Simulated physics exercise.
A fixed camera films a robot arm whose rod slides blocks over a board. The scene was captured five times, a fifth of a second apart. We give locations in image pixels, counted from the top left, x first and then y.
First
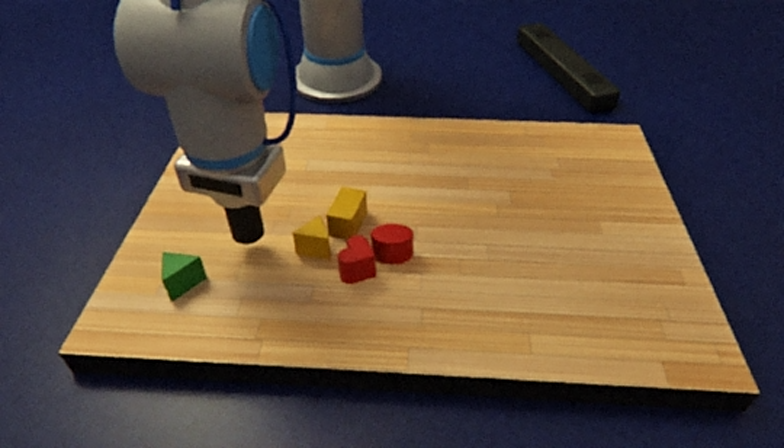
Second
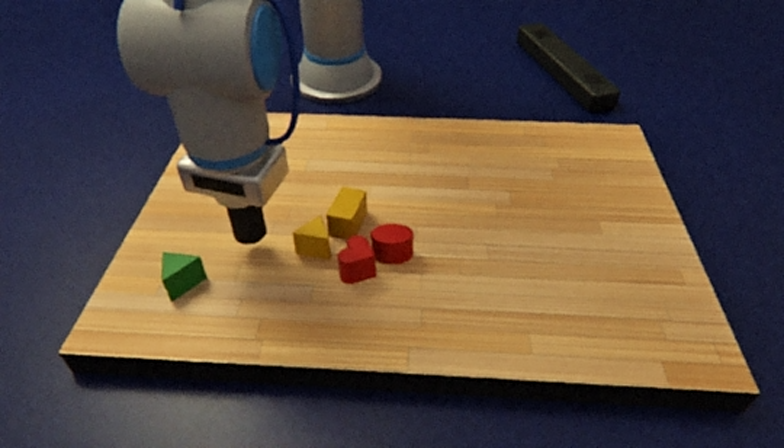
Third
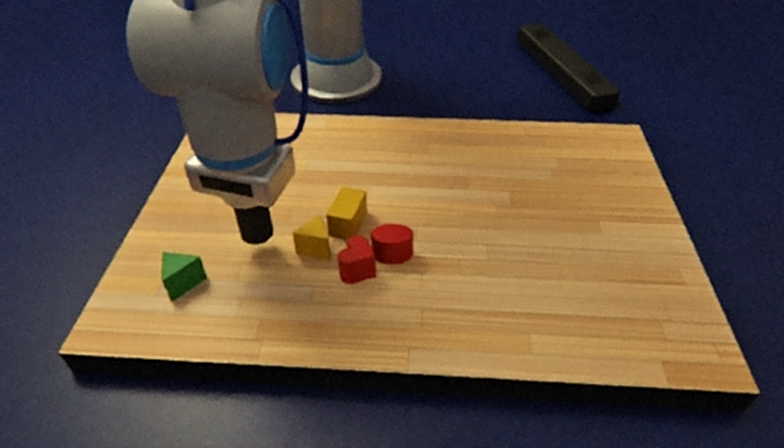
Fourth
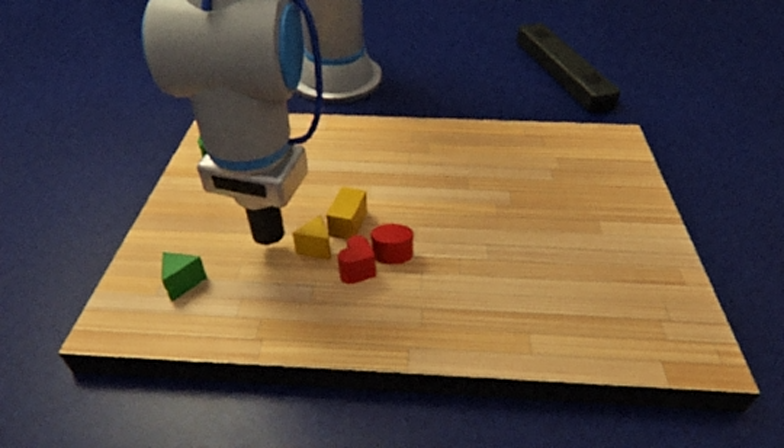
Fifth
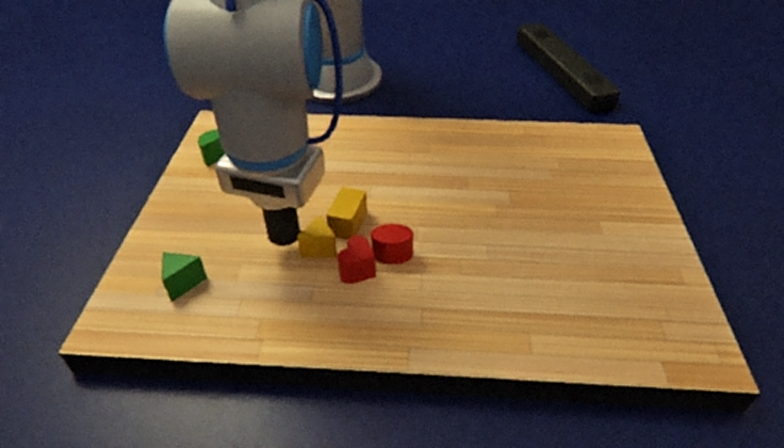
A robot arm with a black rod slid slowly to the right over a wooden board, drawing close to a cluster of yellow and red blocks, while a green triangular block sat still nearby.
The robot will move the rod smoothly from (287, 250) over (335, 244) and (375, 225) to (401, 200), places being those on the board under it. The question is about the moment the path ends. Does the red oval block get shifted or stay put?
That block is shifted.
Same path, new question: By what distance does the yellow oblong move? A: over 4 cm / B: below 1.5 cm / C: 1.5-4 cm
A (over 4 cm)
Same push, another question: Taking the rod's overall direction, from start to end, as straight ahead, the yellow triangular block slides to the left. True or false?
False - the claim does not hold.
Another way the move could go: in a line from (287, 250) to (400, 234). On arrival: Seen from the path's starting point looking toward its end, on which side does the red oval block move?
Seen from start to end, it moves right.
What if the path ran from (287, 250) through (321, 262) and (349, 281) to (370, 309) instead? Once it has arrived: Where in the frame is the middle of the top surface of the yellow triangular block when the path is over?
(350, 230)
What follows on the original path. One third of the way, rod (335, 228); yellow triangular block (361, 226), turned 25° anticlockwise; yellow oblong (357, 197), turned 15° anticlockwise; red oval block (397, 234).
Two thirds of the way, rod (375, 210); yellow triangular block (395, 216), turned 15° clockwise; yellow oblong (376, 178), turned 60° anticlockwise; red oval block (403, 236).
At the end, rod (401, 185); yellow triangular block (395, 216), turned 15° clockwise; yellow oblong (381, 165), turned 125° anticlockwise; red heart-shaped block still; red oval block (403, 236).
